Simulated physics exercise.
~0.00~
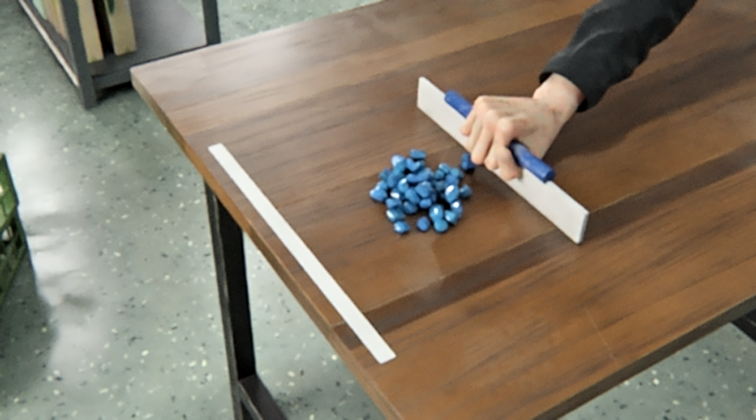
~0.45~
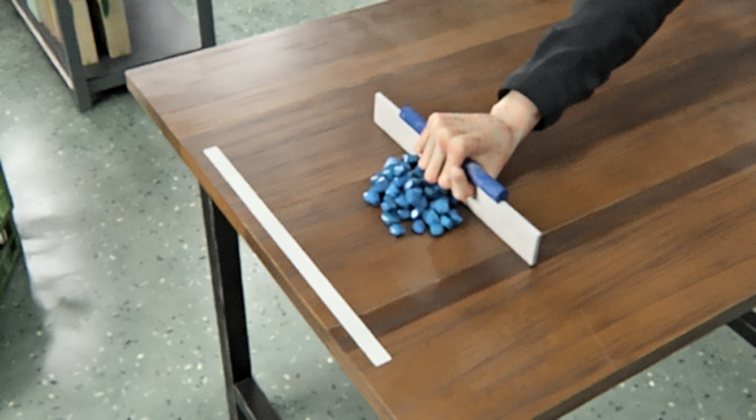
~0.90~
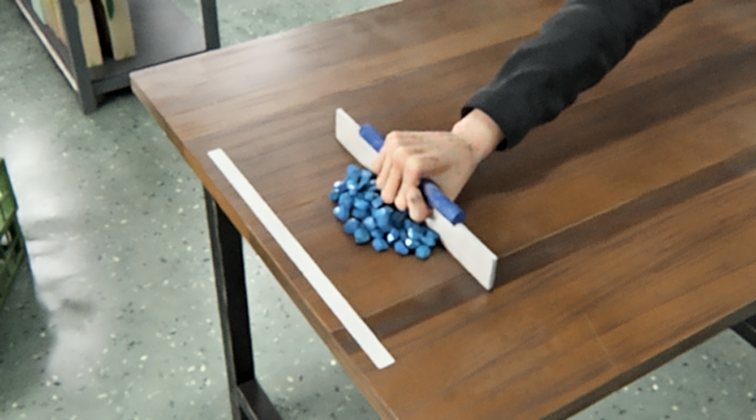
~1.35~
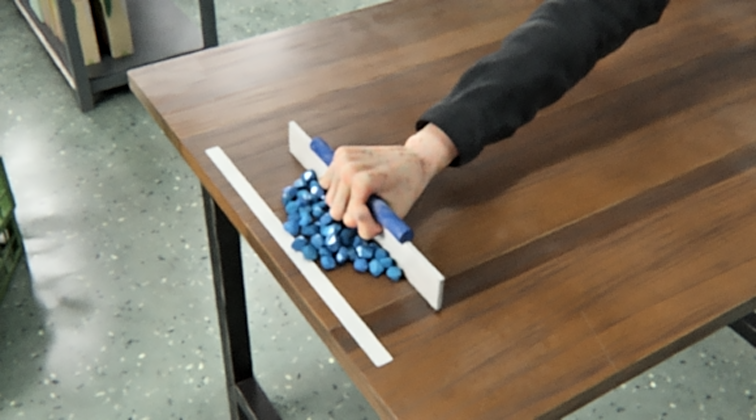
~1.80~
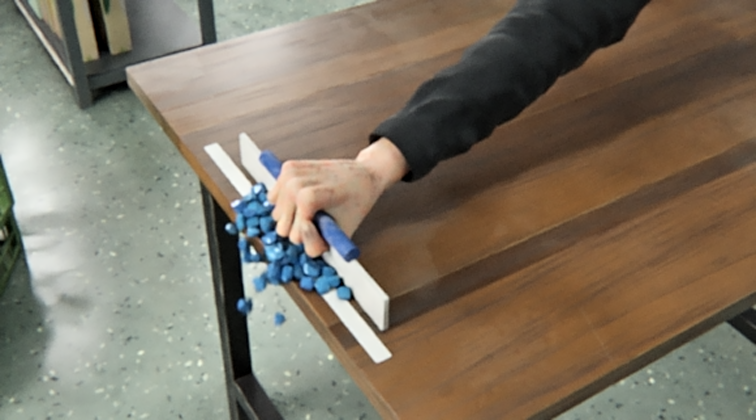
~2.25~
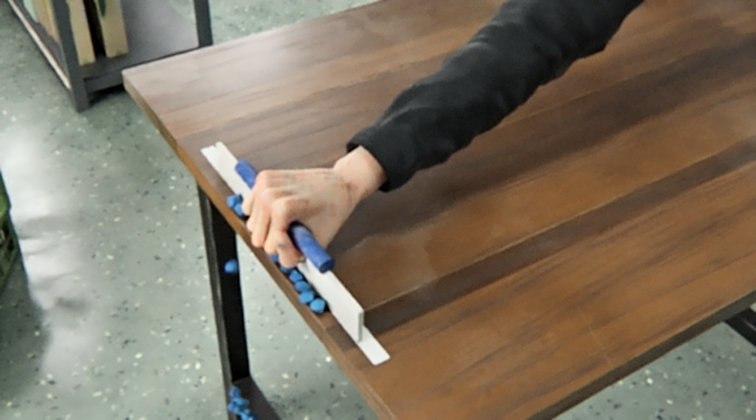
Hand pushing a scraper across a wooden table, sweeping blue pebbles past white tape until most spill over the edge.
